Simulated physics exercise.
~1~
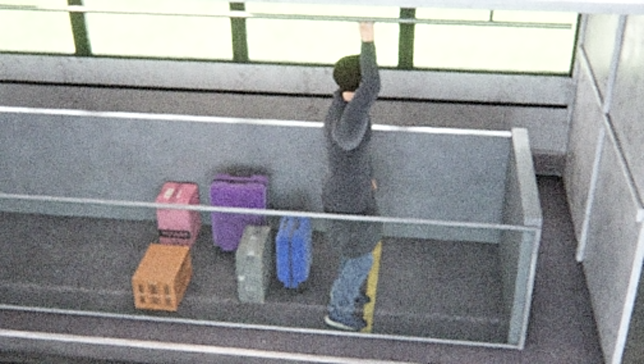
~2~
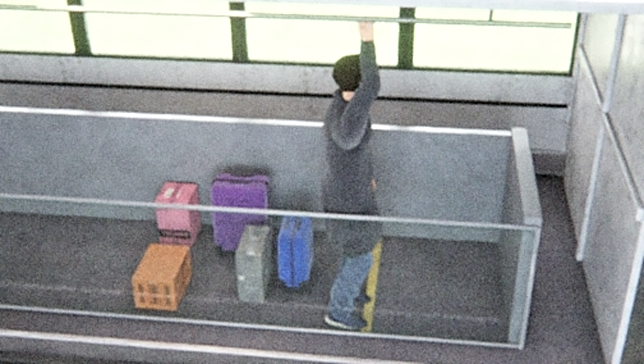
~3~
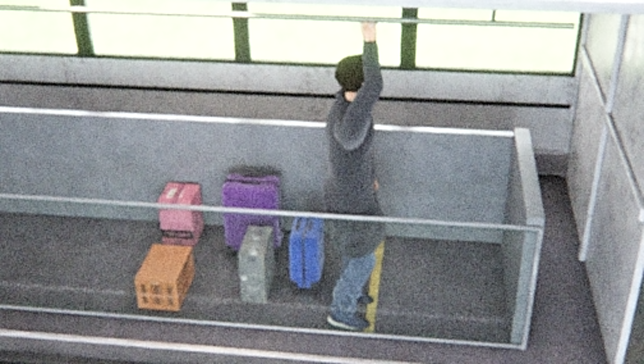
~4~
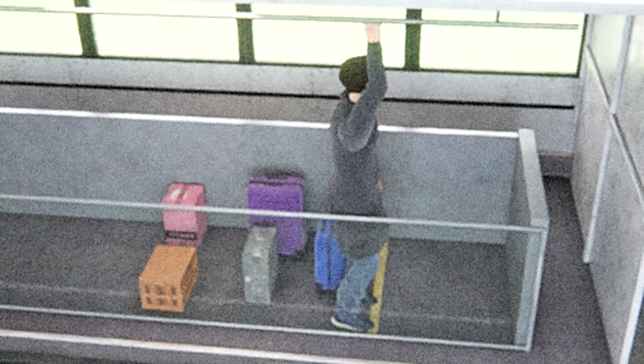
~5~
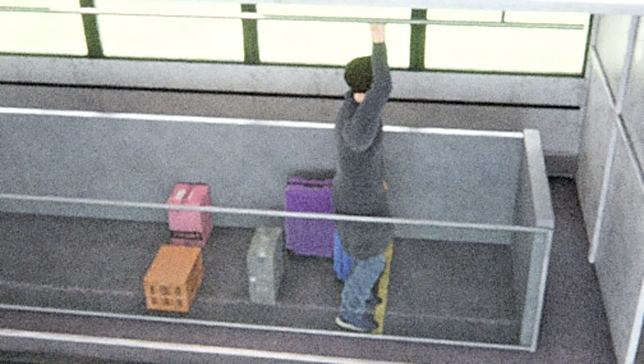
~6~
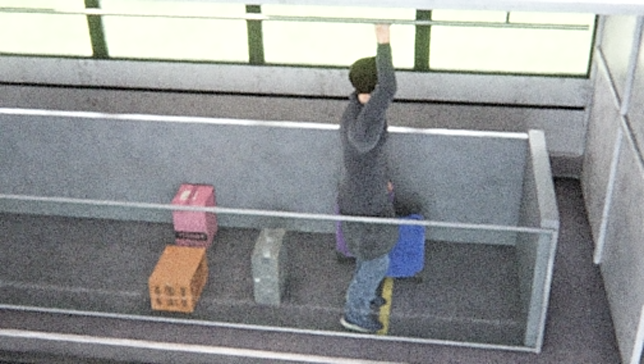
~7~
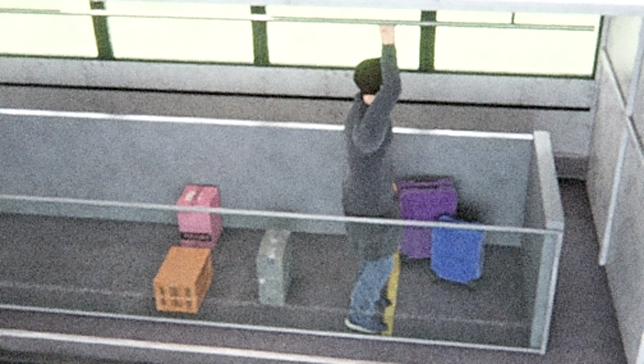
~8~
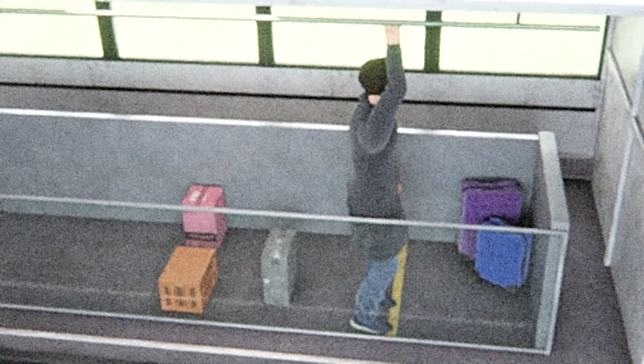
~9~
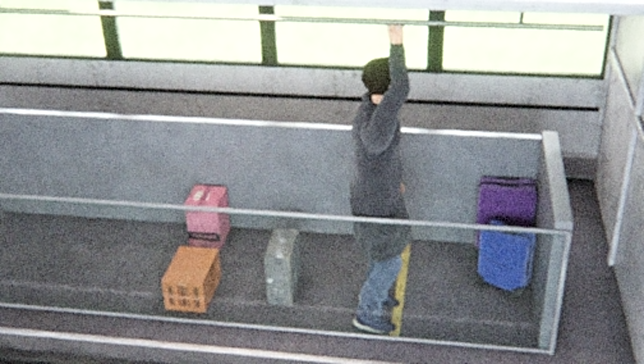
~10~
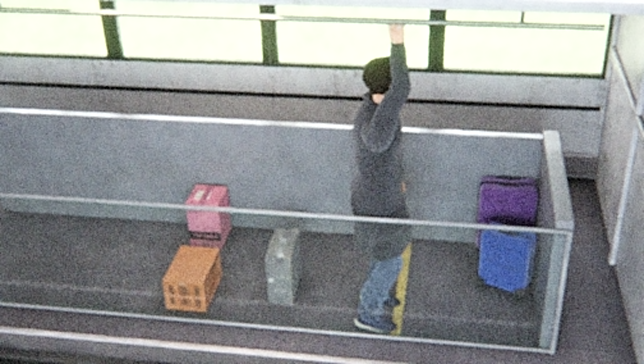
A passenger in a dark coat and cap stands gripping an overhead rail in a bus luggage bay, seen from above and to the side through a clear panel, with a yellow line at his feet. To his left are a large purple case, a small blue case, a pink pack, a grey carton and an orange crate. The purple and blue cases begin rolling right, slowly, then faster. Both pass behind him and cross the line, blue ahead, while the others stay put. They roll to the right end wall and stop there upright, close together.
